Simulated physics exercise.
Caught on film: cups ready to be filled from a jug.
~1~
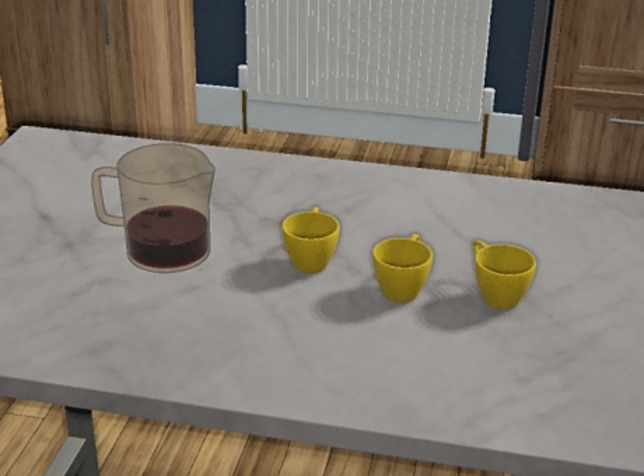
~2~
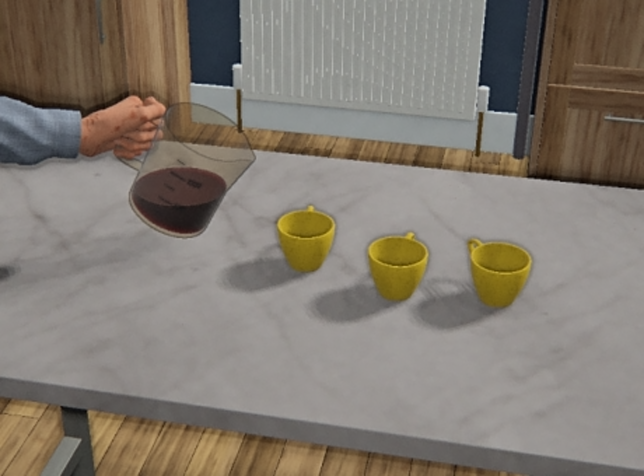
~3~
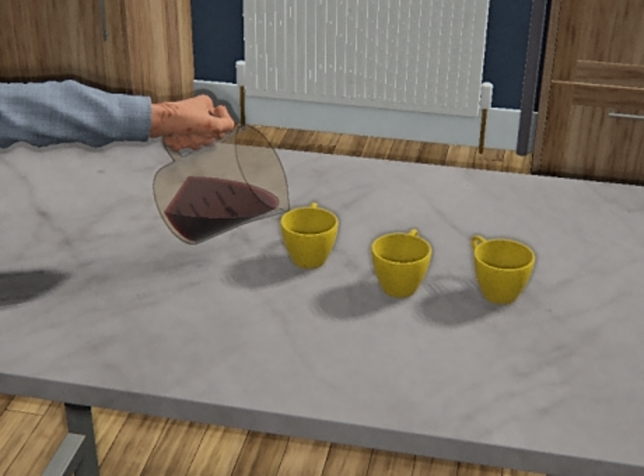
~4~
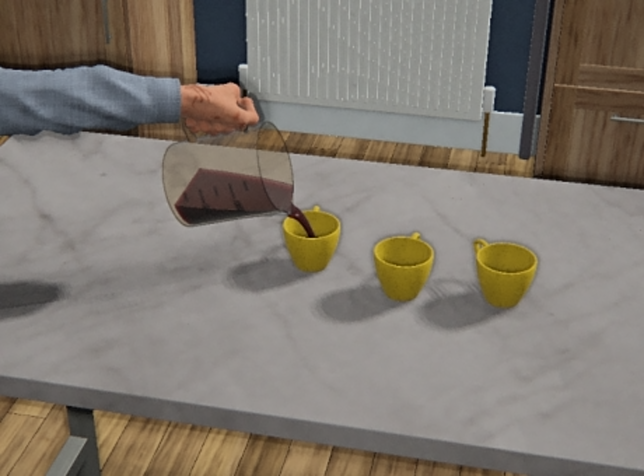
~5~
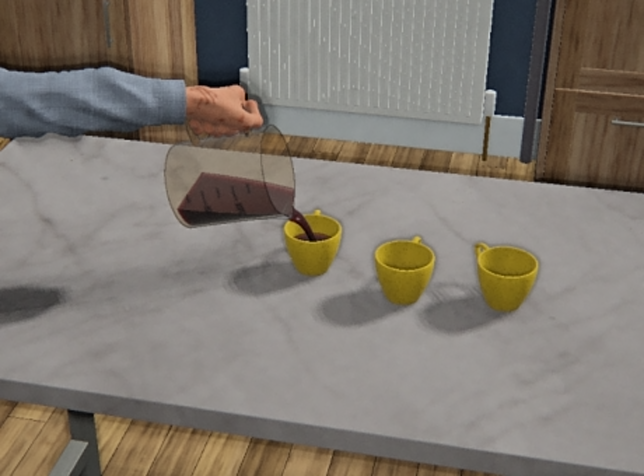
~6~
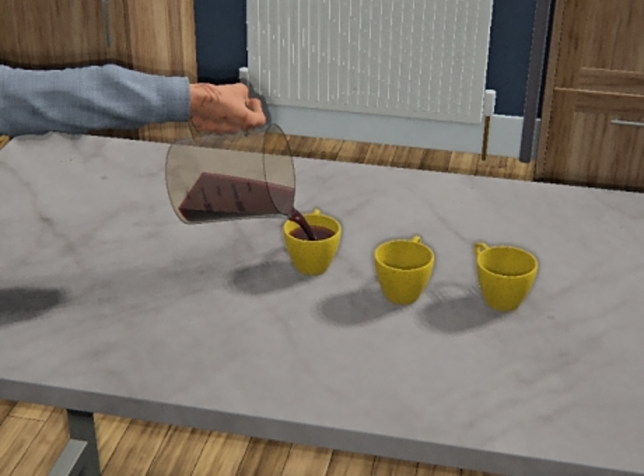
On a marble table, a hand lifts a jug and pours dark liquid into a yellow cup.
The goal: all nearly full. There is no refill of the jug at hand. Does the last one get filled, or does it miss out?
That's going to be too little for everybody.
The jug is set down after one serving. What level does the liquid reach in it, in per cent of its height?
Roughly 15 per cent of its height.
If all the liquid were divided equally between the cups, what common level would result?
Each would stand at about 75 per cent of its height.
Soon after, the first is about three quarters full.
Later, the first is done and the jug has about half of its load.
In the end, the jug is empty with two filled and the next at about a quarter of a serving.
